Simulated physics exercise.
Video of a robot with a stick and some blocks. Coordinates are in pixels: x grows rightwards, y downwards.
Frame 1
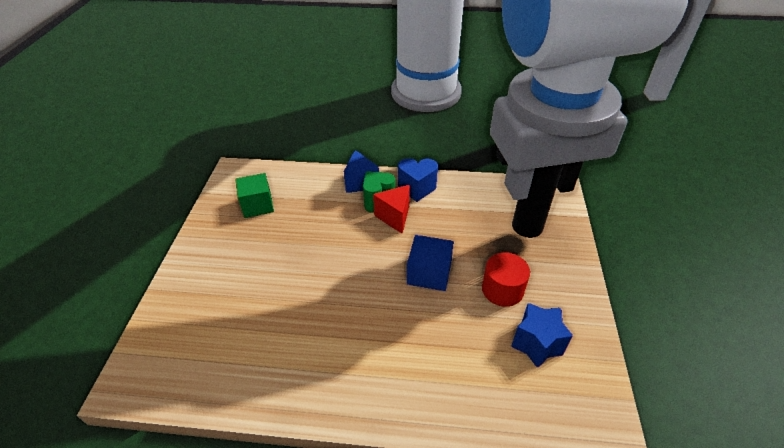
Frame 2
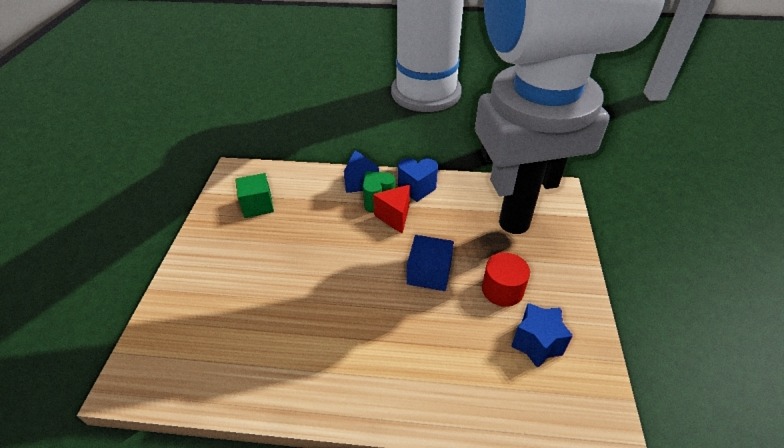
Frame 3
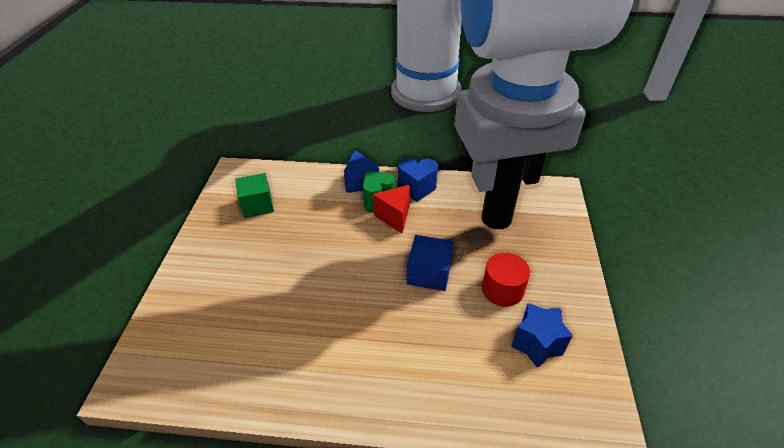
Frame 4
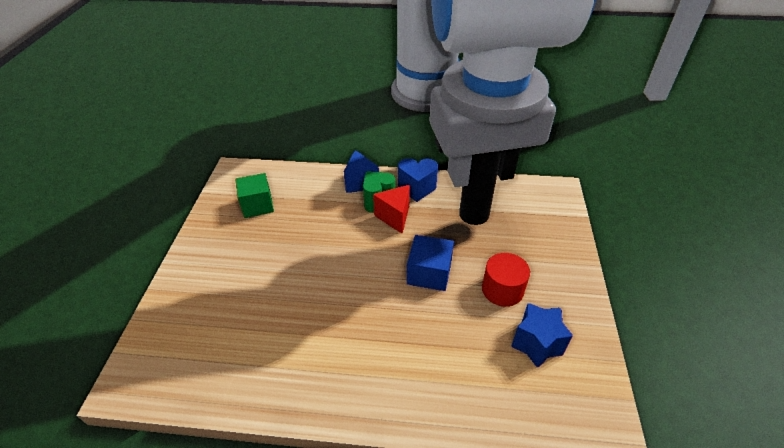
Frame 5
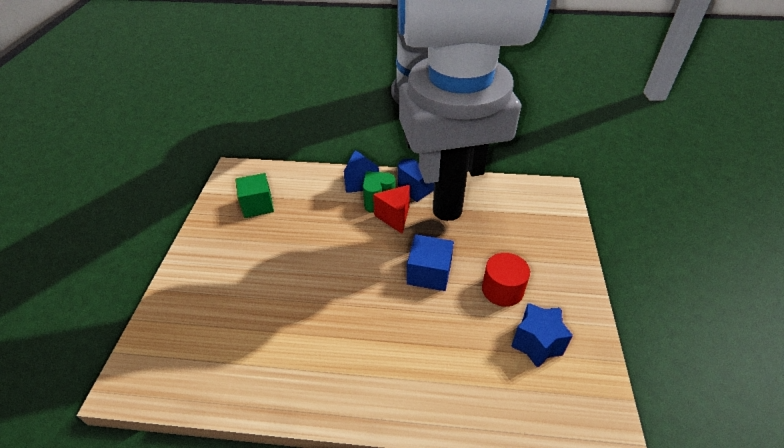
A robot arm with a black stick moved steadily left above the far side of a wooden board, passing behind the red cylinder and blue cube, while all the colored blocks stayed still.
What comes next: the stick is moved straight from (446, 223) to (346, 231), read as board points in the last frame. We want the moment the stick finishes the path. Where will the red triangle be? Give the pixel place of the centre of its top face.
It ends at (338, 192).
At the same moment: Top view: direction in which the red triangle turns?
It ends up turned clockwise.
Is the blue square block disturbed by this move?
That block stays.
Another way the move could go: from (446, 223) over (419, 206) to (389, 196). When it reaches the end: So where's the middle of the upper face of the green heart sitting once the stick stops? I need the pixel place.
The middle of its upper face should be somewhere near (357, 178).
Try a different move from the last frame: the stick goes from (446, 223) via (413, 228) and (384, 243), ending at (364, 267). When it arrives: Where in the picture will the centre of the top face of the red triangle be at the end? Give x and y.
The middle of the upper face of the red triangle will lie at about (374, 202) in the picture.
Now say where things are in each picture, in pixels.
The first frame shows tip of the stick at (527, 227), middles of tops, green heart at (377, 180), red triangle at (395, 197), blue heart at (418, 167), blue square block at (431, 252).
The second frame shows stick at (514, 223), nothing pushed.
The third frame shows stick at (496, 219), nothing pushed.
The fourth frame shows stick at (474, 215), nothing pushed.
The fifth frame shows stick at (447, 211), green heart at (377, 180), red triangle at (395, 197), blue heart partly hidden, blue square block at (431, 252).
The first path, step by step. One third of the way, stick at (413, 214); red triangle at (389, 196).
Two thirds of the way, stick at (379, 216); green heart at (370, 179), turned 40° clockwise; red triangle at (358, 196), turned 35° clockwise.
At the end, stick at (344, 219); green heart at (370, 179), turned 40° clockwise; red triangle at (338, 192), turned 70° clockwise; blue heart unmoved; blue square block unmoved.
